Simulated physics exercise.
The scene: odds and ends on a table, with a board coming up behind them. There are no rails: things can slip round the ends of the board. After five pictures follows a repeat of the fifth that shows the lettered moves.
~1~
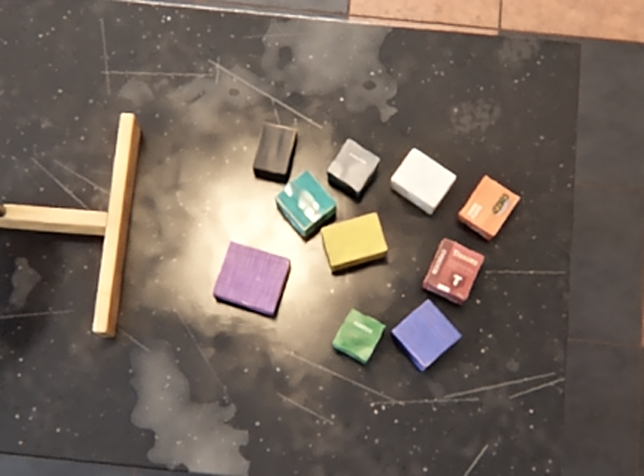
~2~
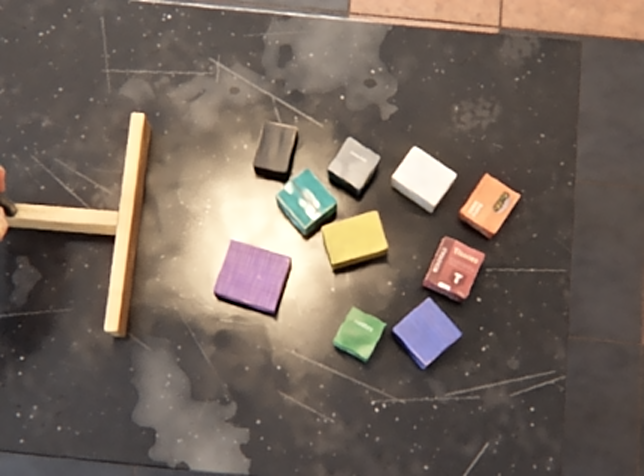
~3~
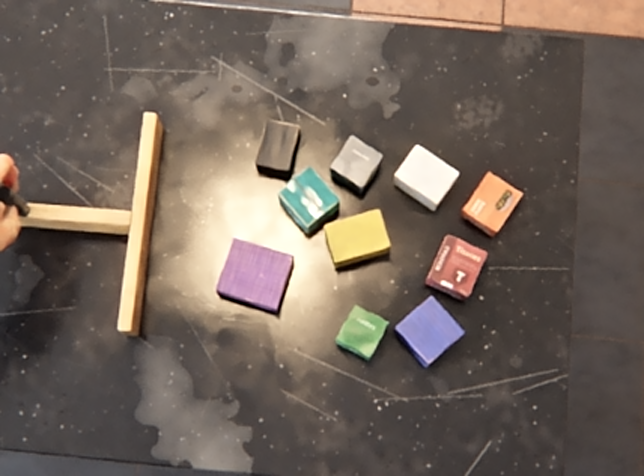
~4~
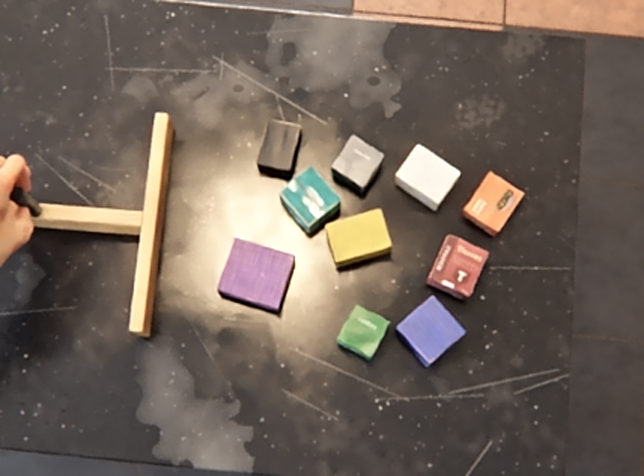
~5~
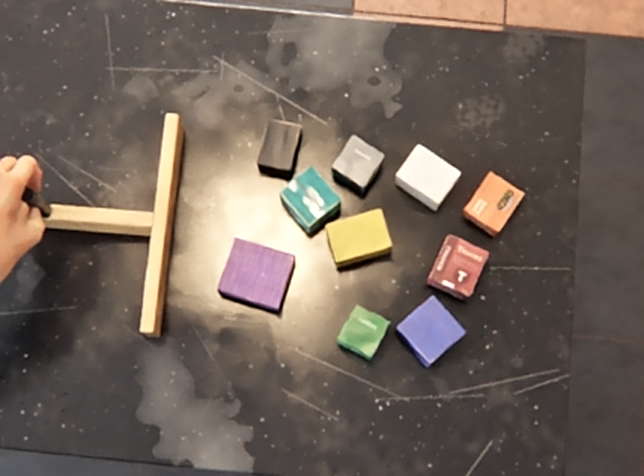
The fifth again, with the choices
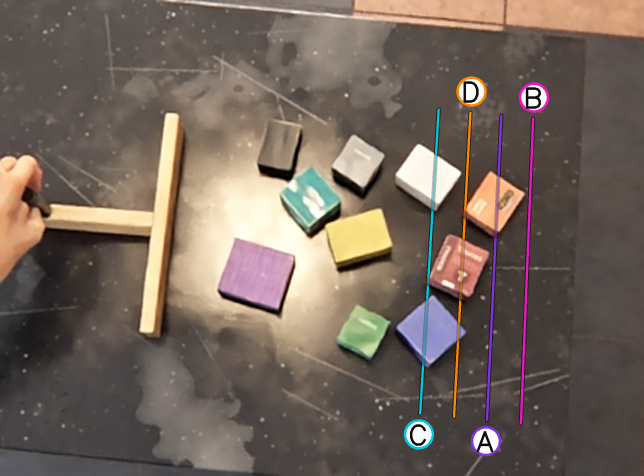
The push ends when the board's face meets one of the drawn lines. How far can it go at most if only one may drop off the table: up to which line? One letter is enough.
No second one falls up to D.
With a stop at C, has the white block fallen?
No.
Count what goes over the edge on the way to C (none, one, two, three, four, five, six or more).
In all, none.
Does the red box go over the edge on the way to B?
Yes.
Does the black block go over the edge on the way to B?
No.
On the marked copy, A at (494, 263); B at (527, 266); C at (430, 257); D at (462, 260).
Taking D. A third of the way, board (269, 231); black block (303, 149); purple block (306, 274).
Two thirds of the way, board (378, 242); orange packet (526, 214); red box (487, 277).
When it is over, board (462, 250); orange packet (575, 225); white block (570, 180); none fallen.
As for the rest, A drops three; B drops six; C is within the limit but short.
